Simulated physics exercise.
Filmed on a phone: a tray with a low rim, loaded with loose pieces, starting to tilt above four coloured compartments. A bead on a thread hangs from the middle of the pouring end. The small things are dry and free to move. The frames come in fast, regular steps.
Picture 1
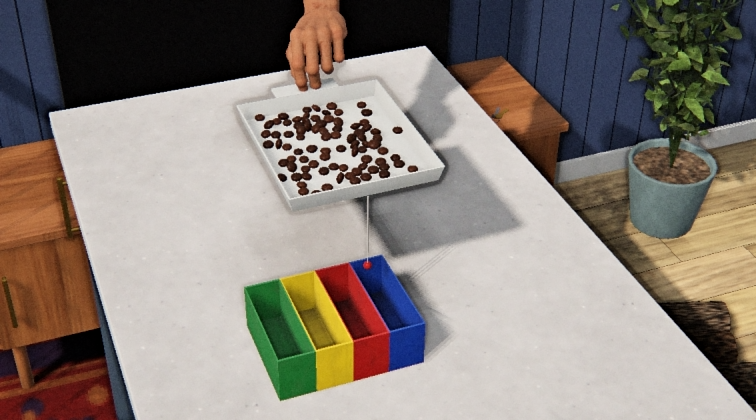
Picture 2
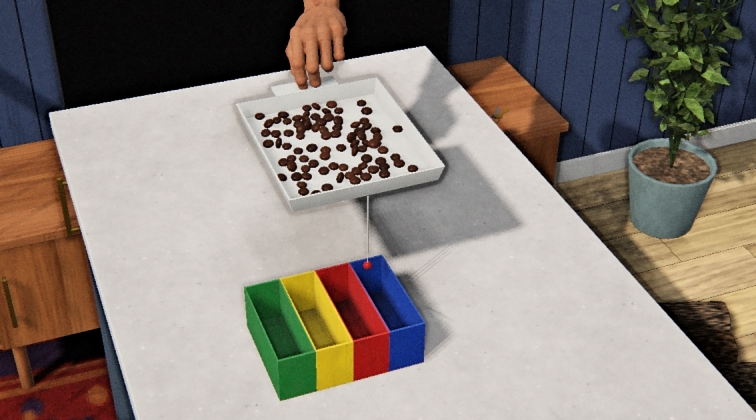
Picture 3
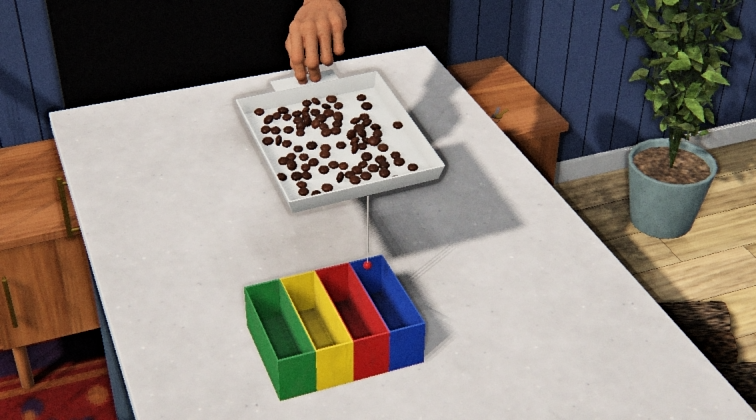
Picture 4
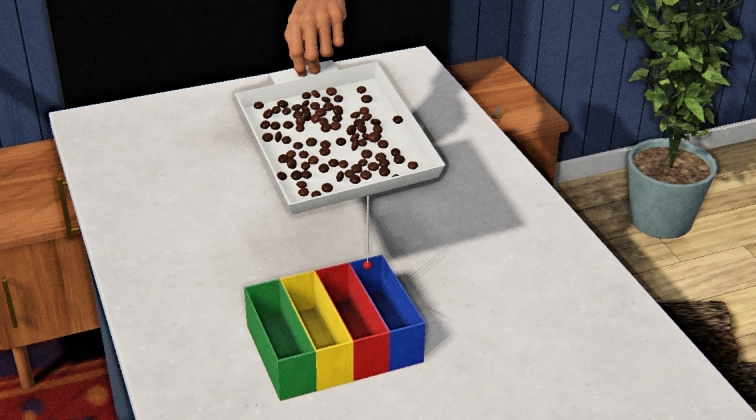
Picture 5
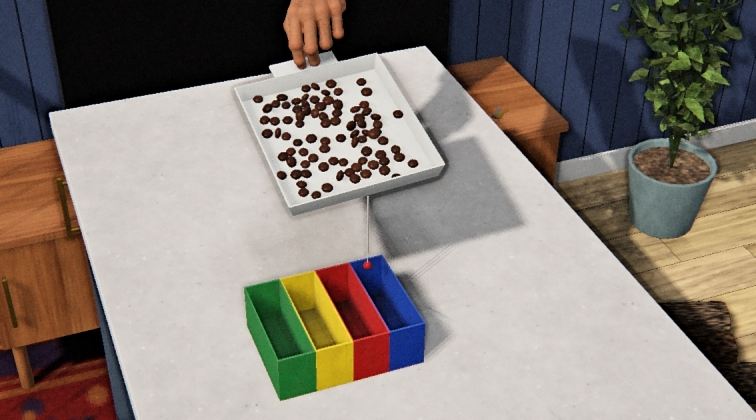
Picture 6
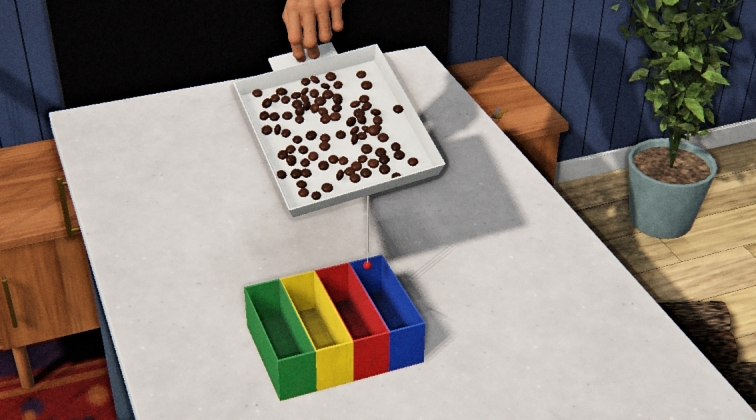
A white tray of small brown pieces slowly tilting toward its front left corner, a hand at its back, above four coloured compartments.
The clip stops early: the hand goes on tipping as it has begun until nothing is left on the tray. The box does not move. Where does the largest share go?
It favours the yellow compartment.
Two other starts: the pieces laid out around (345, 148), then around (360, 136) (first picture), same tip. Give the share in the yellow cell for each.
The first gives 60 %, the second 60 %.
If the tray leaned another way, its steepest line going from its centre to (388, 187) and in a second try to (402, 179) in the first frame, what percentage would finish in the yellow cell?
Roughly 0 per cent, and 0 per cent.
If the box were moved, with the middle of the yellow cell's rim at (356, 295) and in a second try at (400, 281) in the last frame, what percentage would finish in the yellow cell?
Near 20 % and 0 %.
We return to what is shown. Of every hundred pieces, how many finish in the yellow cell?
Roughly 60 in a hundred.
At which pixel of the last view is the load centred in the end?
At about (316, 342).
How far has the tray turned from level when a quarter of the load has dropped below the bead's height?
Near 80 degrees.
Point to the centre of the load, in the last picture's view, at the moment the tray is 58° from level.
Close to (321, 185).
Shortly afterwards, tray tipped steeply; all but a few on the tray; only a few falling or outside the box.
Next, tray tipped right over; near half on the tray; near a quarter in the yellow cell; a little in the green cell; a little in the red cell; only a few in the blue cell; a little falling or outside the box.
Some moments later, tray tipped past a quarter turn; near two thirds in the yellow cell; near a quarter in the red cell; near a quarter in the green cell; only a few in the blue cell.
In the end, tray tipped past a quarter turn; near two thirds in the yellow cell; near a quarter in the red cell; near a quarter in the green cell; only a few in the blue cell.
